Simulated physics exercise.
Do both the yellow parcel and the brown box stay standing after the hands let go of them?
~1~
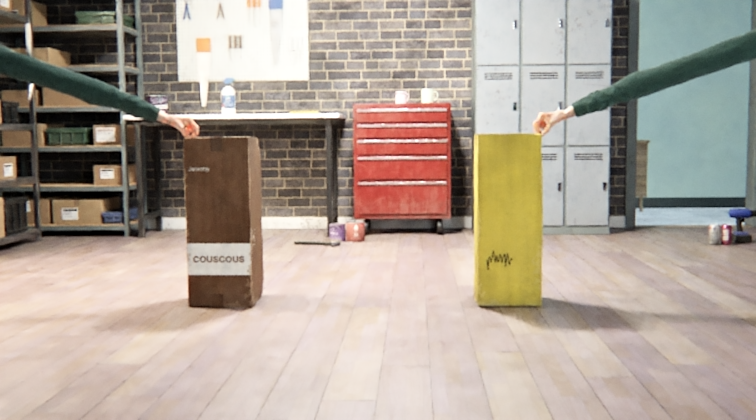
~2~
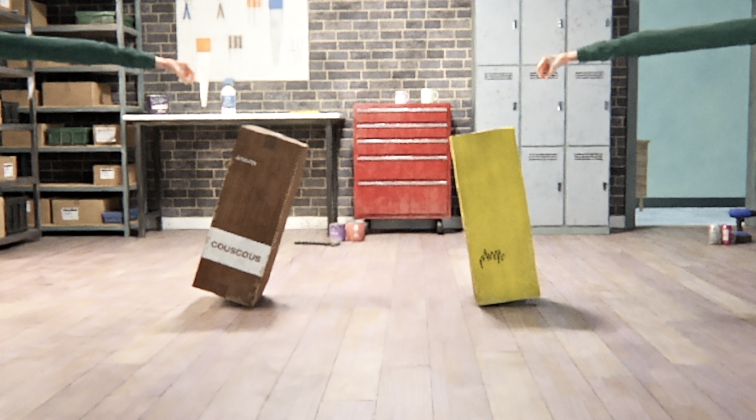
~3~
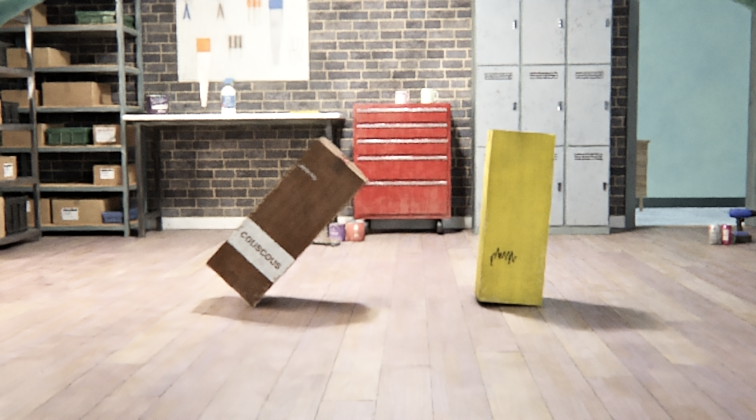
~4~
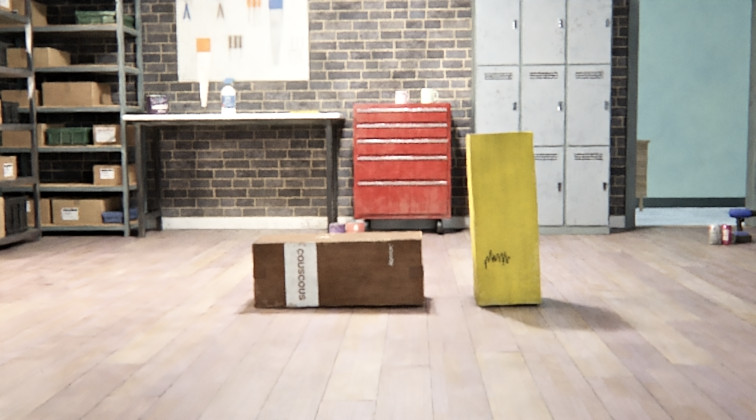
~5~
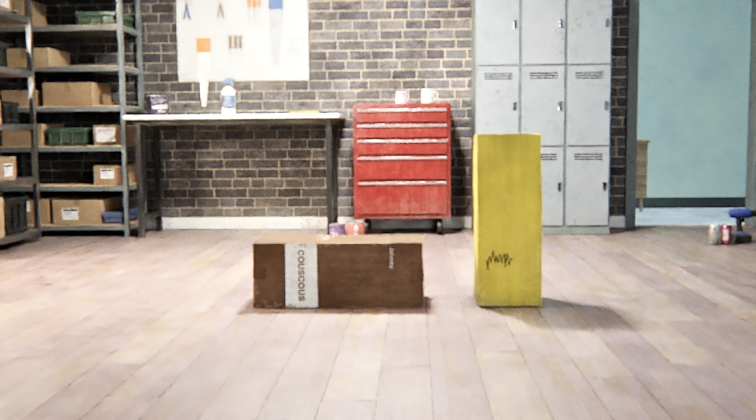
No, only the yellow parcel settles back on its feet. The brown box topples to the right and ends up lying on its side.
